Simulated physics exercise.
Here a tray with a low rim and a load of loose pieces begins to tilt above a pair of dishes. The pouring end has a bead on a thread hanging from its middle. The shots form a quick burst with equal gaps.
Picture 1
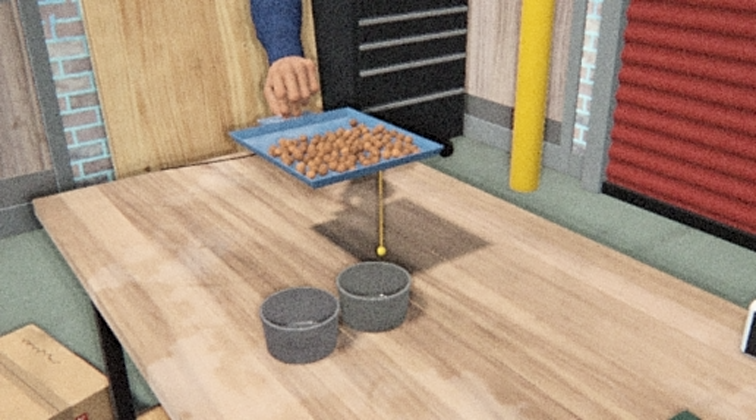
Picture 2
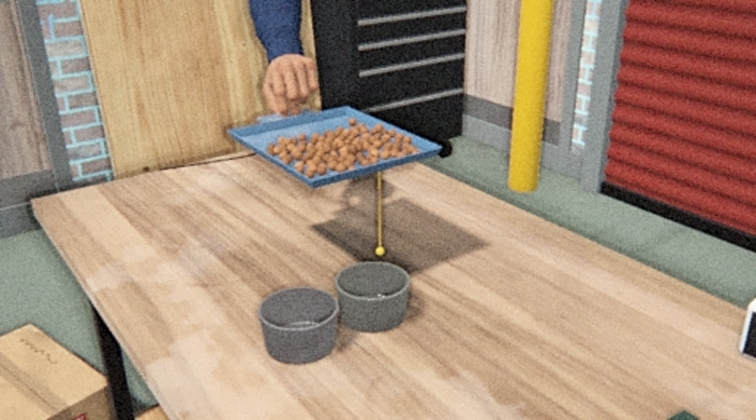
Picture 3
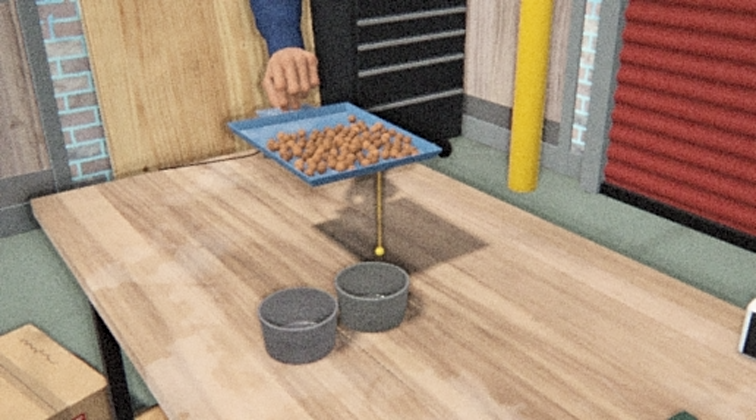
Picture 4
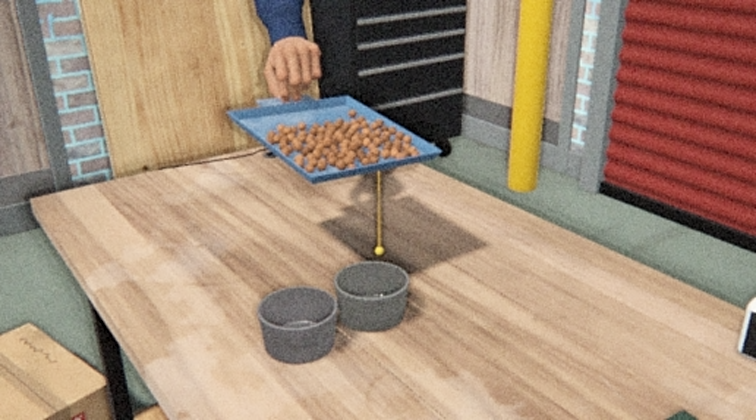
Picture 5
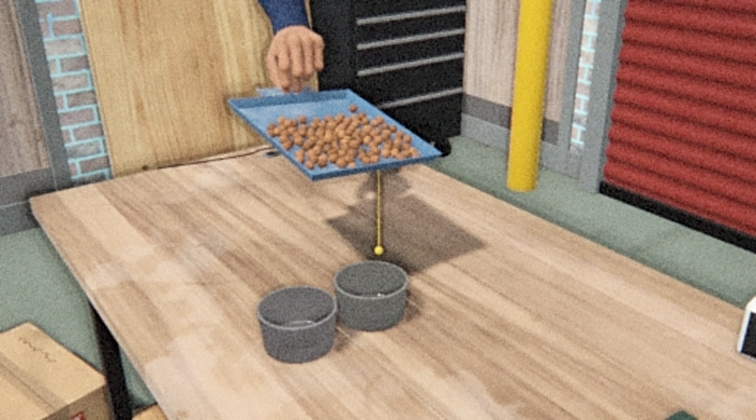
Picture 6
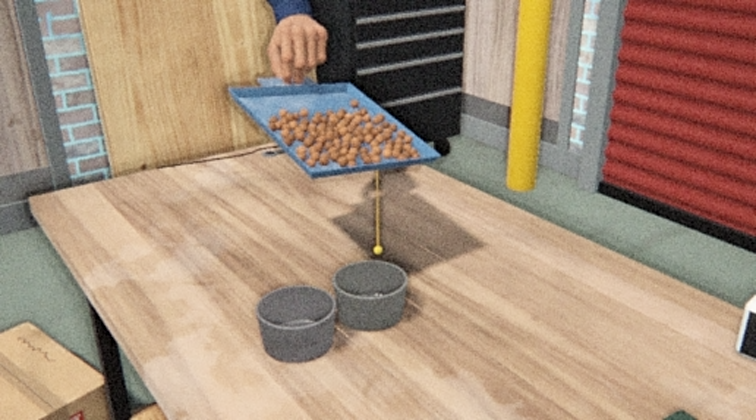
A hand held a blue tray of small round brown pieces above two gray dishes on a wooden table, then slowly tilted it, the far side rising slightly as a yellow bead hung below.
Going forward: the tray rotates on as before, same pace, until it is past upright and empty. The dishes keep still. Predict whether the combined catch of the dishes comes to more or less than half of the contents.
Most is lost.
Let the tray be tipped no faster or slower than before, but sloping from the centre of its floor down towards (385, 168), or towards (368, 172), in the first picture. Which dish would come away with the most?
I'd say the one to the right first, then the one to the right.
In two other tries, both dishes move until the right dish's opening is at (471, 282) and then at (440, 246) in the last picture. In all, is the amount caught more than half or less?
A minority, then a majority.
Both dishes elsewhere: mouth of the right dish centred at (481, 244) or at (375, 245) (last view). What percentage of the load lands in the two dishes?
Roughly 60% on the first try and 0% on the second.
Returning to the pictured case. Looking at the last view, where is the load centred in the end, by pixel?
The centre comes to rest close to (459, 280).
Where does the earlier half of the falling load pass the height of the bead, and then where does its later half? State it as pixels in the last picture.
Around (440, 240), followed by around (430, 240).
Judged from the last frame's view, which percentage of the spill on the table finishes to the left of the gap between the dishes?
I reckon around 0 per cent.
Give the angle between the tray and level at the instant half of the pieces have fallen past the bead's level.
Close to 85 degrees, I reckon.
Soon after the last picture, tray tipped steeply; all on the tray.
A little later, tray tipped past a quarter turn; a small part in the right dish; nearly all outside both; a stray few in the air.
Later still, tray tipped past a quarter turn; a small part in the right dish; nearly all outside both.
At rest, tray tipped past a quarter turn; none in the left dish; a small part in the right dish; nearly all outside both.
